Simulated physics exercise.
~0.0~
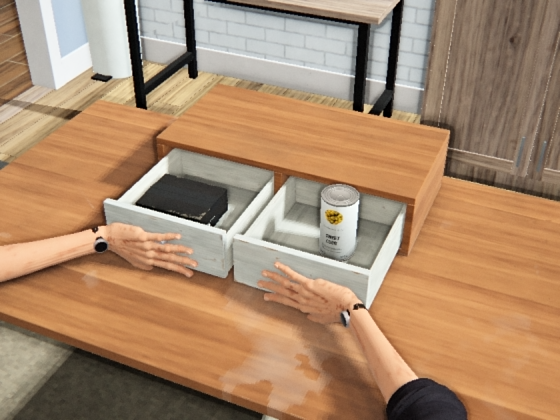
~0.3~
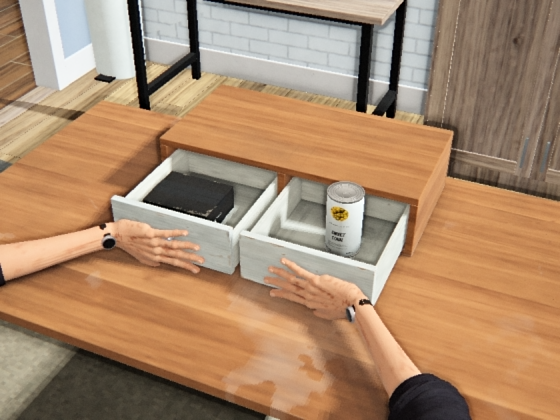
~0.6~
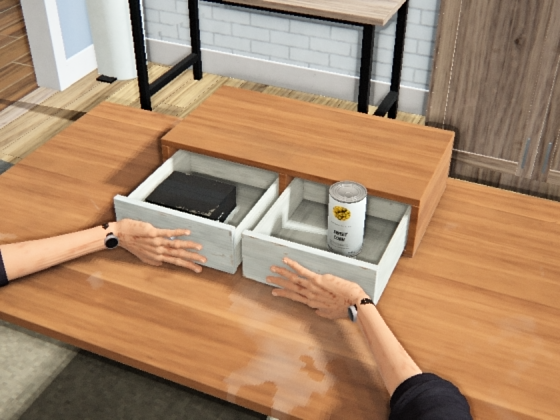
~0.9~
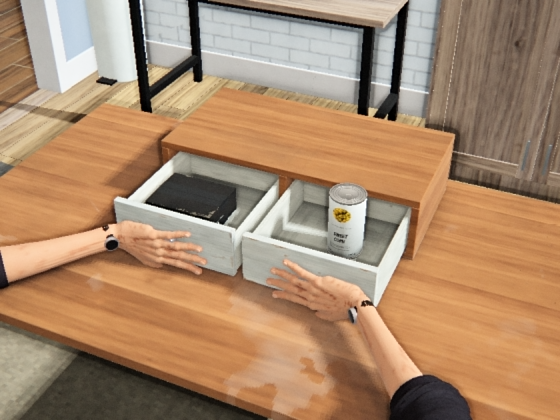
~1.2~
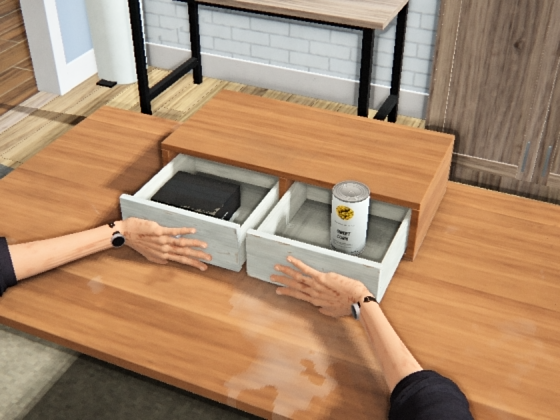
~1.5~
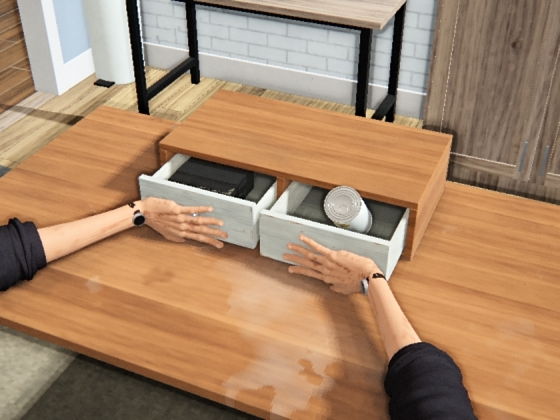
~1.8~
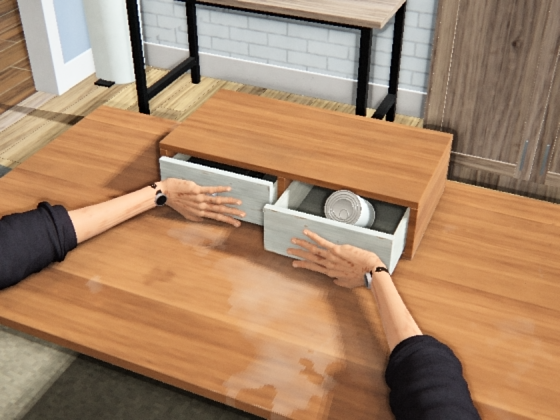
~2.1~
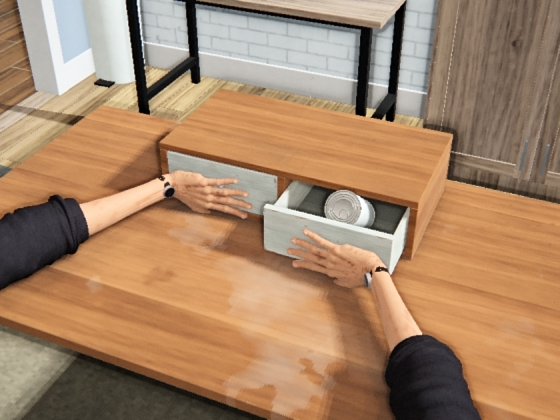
Two hands pushed on the open drawers of a small wooden chest, one holding a black box and the other a white can. The can tipped over and the right drawer stopped partway, still ajar, while the left drawer slid fully shut.
